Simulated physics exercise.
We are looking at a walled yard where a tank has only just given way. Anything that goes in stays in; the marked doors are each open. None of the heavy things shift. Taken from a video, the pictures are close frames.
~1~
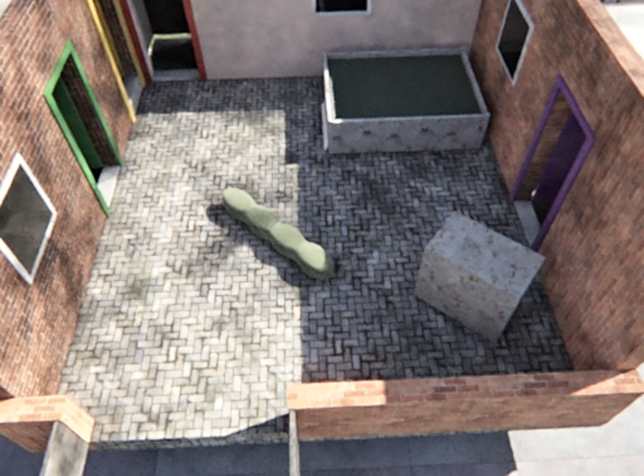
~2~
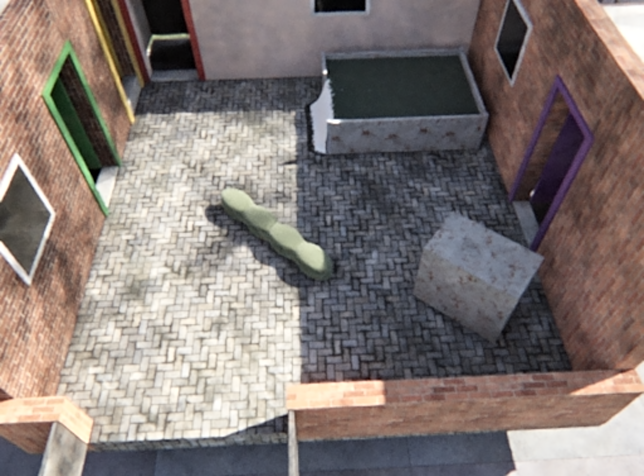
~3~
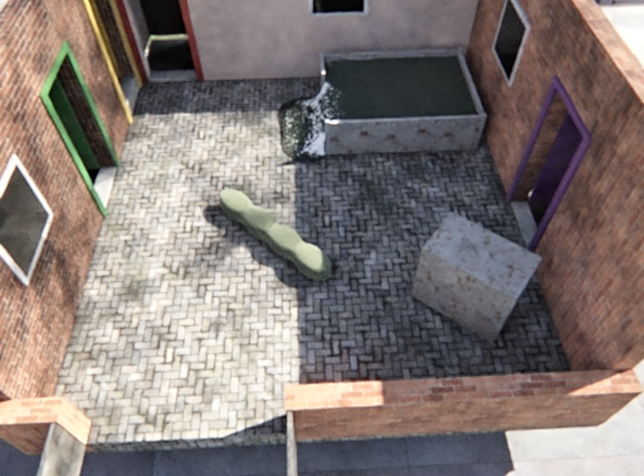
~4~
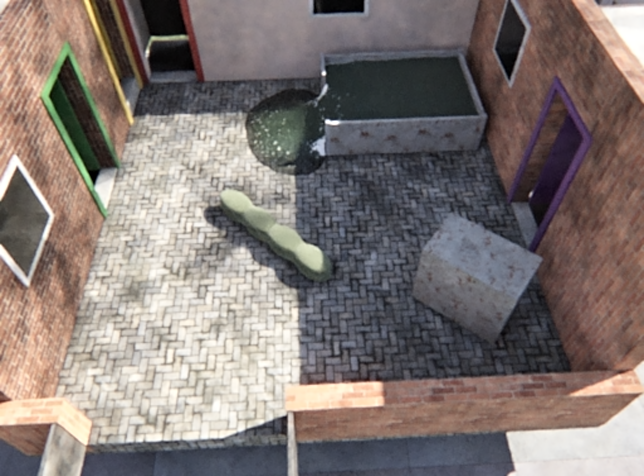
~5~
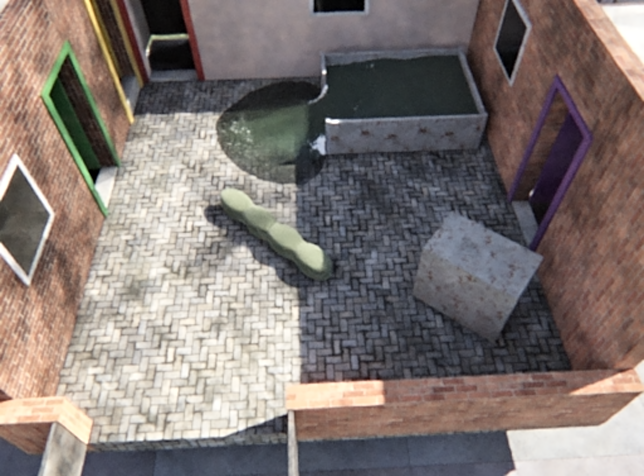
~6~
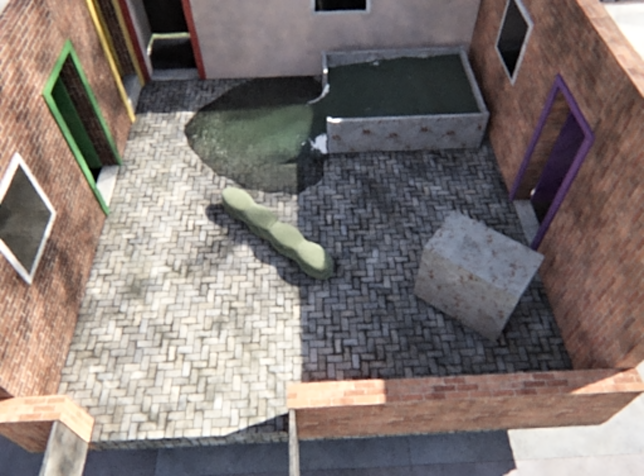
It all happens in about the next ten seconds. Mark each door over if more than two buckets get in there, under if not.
Green door - over; yellow door - under; purple door - under; red door - over.
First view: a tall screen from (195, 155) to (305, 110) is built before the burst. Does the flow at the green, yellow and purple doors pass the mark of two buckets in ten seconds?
The green door tops the mark, the yellow door stays shy of it and the purple door tops the mark.
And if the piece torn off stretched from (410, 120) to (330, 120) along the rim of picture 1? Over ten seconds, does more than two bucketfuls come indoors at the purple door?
As far as I can tell, the purple door breaks the threshold.
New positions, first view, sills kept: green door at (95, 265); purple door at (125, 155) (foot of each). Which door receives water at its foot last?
I say the green-painted one.
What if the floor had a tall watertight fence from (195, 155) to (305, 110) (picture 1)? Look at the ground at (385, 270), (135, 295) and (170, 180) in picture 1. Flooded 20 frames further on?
Taking the points in order, they are inundated, inundated and inundated.
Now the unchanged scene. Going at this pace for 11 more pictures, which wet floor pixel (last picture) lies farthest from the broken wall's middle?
My guess is roughly (91, 273).
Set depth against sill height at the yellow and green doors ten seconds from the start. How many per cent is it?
Around 30 in a hundred for the first and 100 in a hundred for the second.
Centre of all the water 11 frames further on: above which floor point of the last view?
Roughly (315, 124).
A moment on, water covers 30 % of the floor; the green door wet at the sill, nothing in, the yellow door wet at the sill, nothing in, the purple door not reached, the red door wet at the sill, nothing in.
Next, water covers 35 % of the floor; the green door over two buckets in, the yellow door wet at the sill, nothing in, the purple door not reached, the red door under two buckets in.
Then, water covers 45 % of the floor; the green door far over two buckets in, the yellow door wet at the sill, nothing in, the purple door not reached, the red door over two buckets in.
Later, water covers 65 % of the floor; the green door far over two buckets in, the yellow door wet at the sill, nothing in, the purple door wet at the sill, nothing in, the red door far over two buckets in.
In the end, water covers 80 % of the floor; the green door far over two buckets in, the yellow door wet at the sill, nothing in, the purple door wet at the sill, nothing in, the red door far over two buckets in.
